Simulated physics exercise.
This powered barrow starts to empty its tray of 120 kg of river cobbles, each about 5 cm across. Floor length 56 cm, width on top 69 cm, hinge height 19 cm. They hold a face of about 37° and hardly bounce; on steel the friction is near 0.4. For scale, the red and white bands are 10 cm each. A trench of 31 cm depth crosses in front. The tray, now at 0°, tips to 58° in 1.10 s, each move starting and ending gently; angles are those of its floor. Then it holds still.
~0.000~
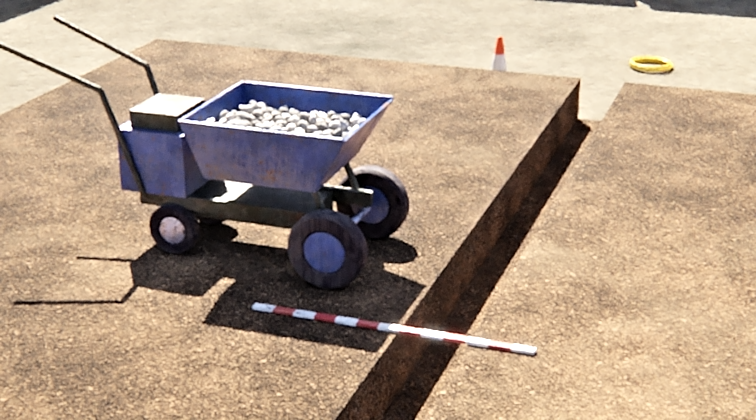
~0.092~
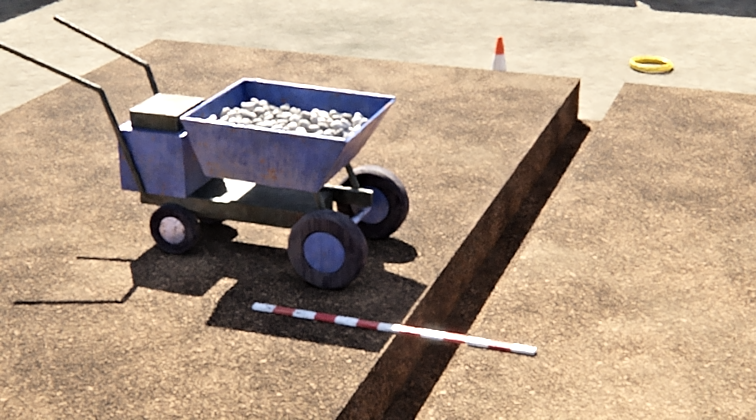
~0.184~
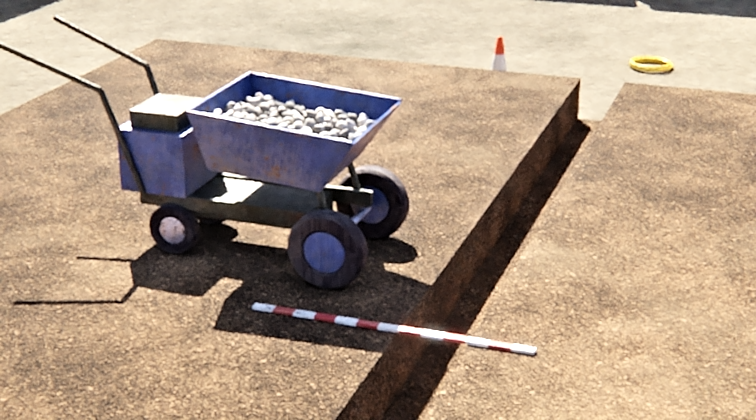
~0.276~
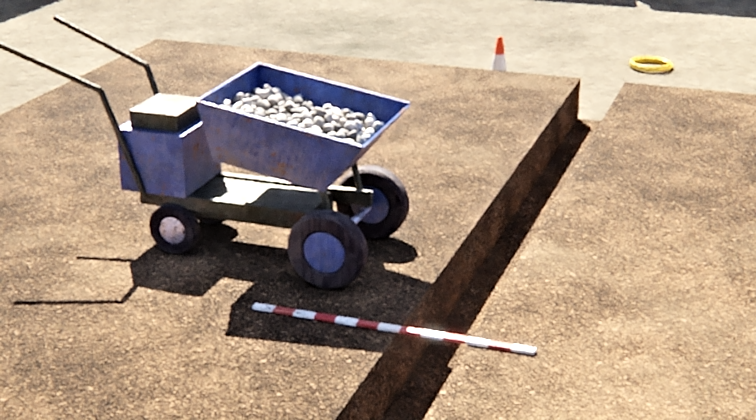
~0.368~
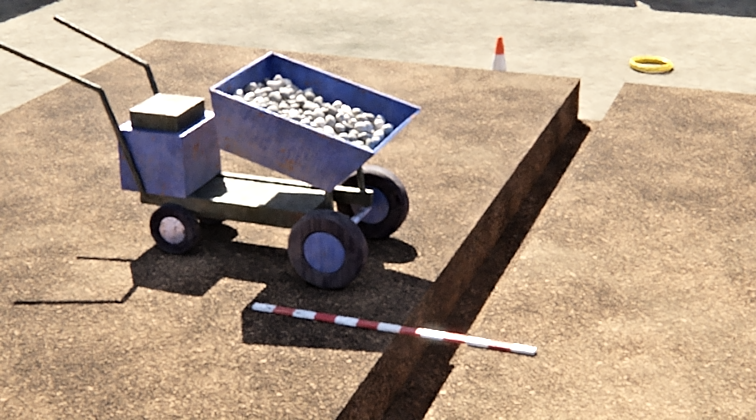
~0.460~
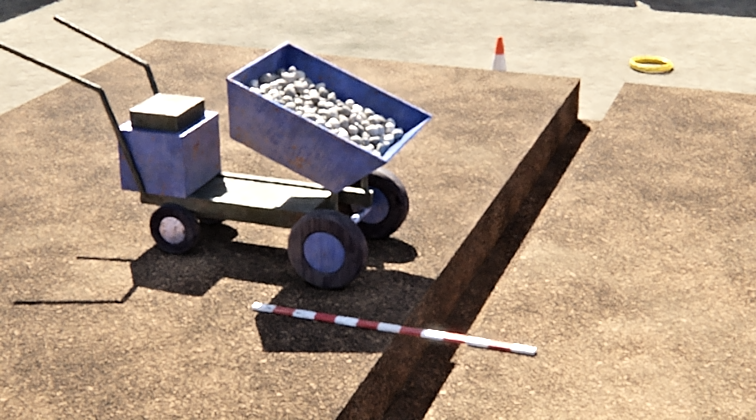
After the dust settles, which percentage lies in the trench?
About 27 per cent.
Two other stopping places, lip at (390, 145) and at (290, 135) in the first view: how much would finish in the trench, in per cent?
Near 5 per cent from the first place, 30 from the second.
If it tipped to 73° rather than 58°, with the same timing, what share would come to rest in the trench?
Then about 60 per cent.
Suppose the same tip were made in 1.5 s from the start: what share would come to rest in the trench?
It would be near 30 per cent.
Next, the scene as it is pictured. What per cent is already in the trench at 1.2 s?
About 10 per cent by then.
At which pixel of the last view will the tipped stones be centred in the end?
Around (487, 330).
After 0.8 s the floor is at 49°; 100 % in the tray; the foremost stones are at (420, 174).
After 1.2 s the floor is at 58°; 92 % in the tray, 8 % in the trench; the foremost stones are at (493, 255).
After 1.5 s the floor is at 58°; 72 % in the tray, 17 % in the trench, 11 % past the trench; the foremost stones are at (571, 292).
After 3.5 s the floor is at 58°; 61 % in the tray, 27 % in the trench, 12 % past the trench; the foremost stones are at (635, 293).
